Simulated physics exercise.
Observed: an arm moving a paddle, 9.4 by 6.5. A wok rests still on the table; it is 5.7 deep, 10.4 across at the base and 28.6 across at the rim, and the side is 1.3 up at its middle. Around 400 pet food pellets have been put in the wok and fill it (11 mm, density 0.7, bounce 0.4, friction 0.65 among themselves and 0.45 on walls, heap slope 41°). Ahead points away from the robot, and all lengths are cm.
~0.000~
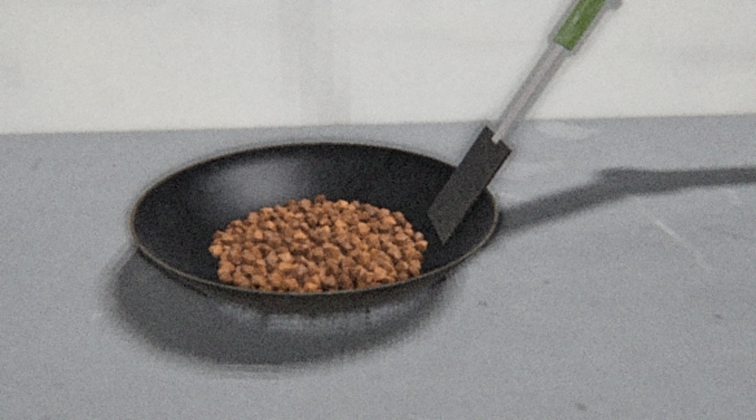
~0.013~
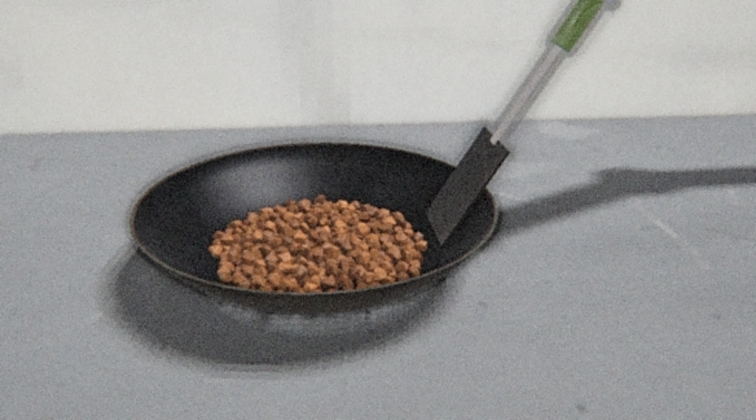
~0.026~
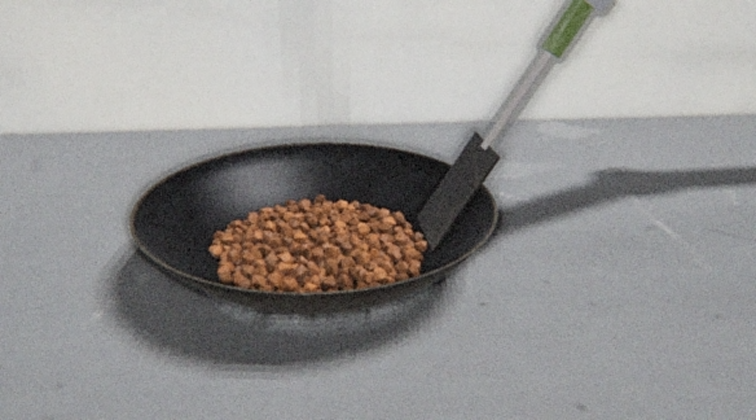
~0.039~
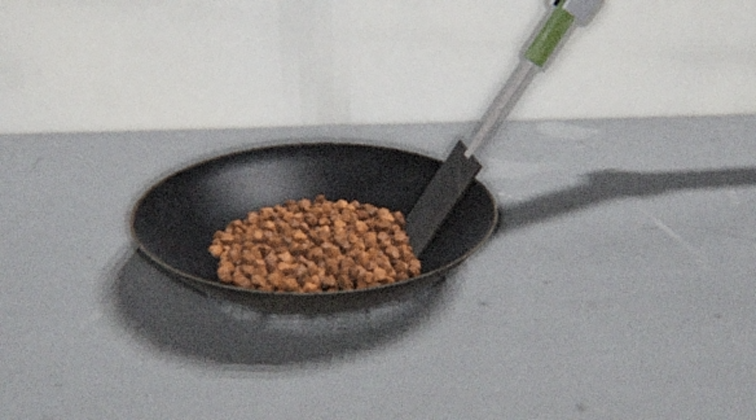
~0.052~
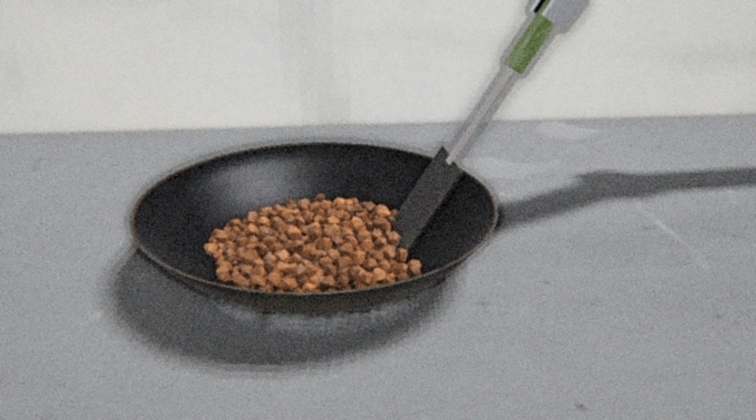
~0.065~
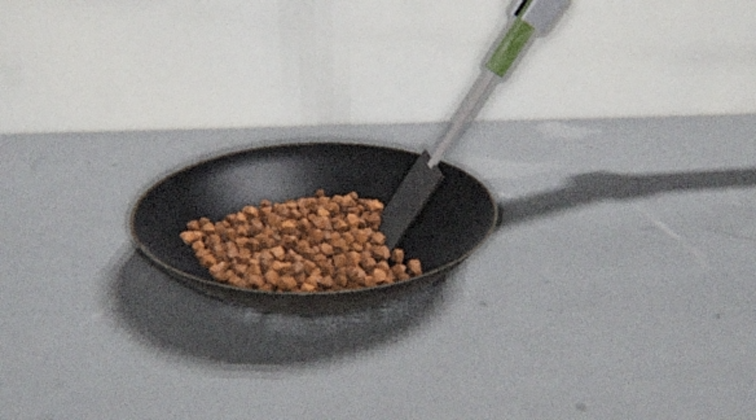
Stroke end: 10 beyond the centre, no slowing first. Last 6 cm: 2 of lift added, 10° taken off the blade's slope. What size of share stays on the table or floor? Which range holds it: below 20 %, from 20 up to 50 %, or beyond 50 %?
The range from 20 up to 50 %.
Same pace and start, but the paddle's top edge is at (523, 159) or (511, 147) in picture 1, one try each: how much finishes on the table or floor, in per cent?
About 35 and 35 per cent.
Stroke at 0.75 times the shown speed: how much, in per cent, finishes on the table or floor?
30 %.
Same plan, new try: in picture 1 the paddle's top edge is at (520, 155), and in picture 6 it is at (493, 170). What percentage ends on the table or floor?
Some 10 per cent.
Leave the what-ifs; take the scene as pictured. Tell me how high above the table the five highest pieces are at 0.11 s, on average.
Roughly 7 centimetres.
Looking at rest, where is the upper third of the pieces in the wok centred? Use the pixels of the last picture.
Look near (251, 257).
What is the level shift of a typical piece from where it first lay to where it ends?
The answer is about 5 cm.
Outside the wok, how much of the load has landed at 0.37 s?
Estimate: About 15 percent.
After 0.11 s, sloping 59°, highest piece 7 above the table; 400 in the wok.
After 0.15 s, sloping 57°, highest piece 10 above the table; 397 in the wok, 3 on the blade or in flight.
After 0.37 s, sloping 49°, highest piece 13 above the table; 259 in the wok, 60 on the table or floor, 81 on the blade or in flight.
After 1.42 s, sloping 49°, highest piece 7 above the table; 259 in the wok, 141 on the table or floor.
At rest, 259 in the wok, 141 on the table or floor. That is 35 % on the table or floor.
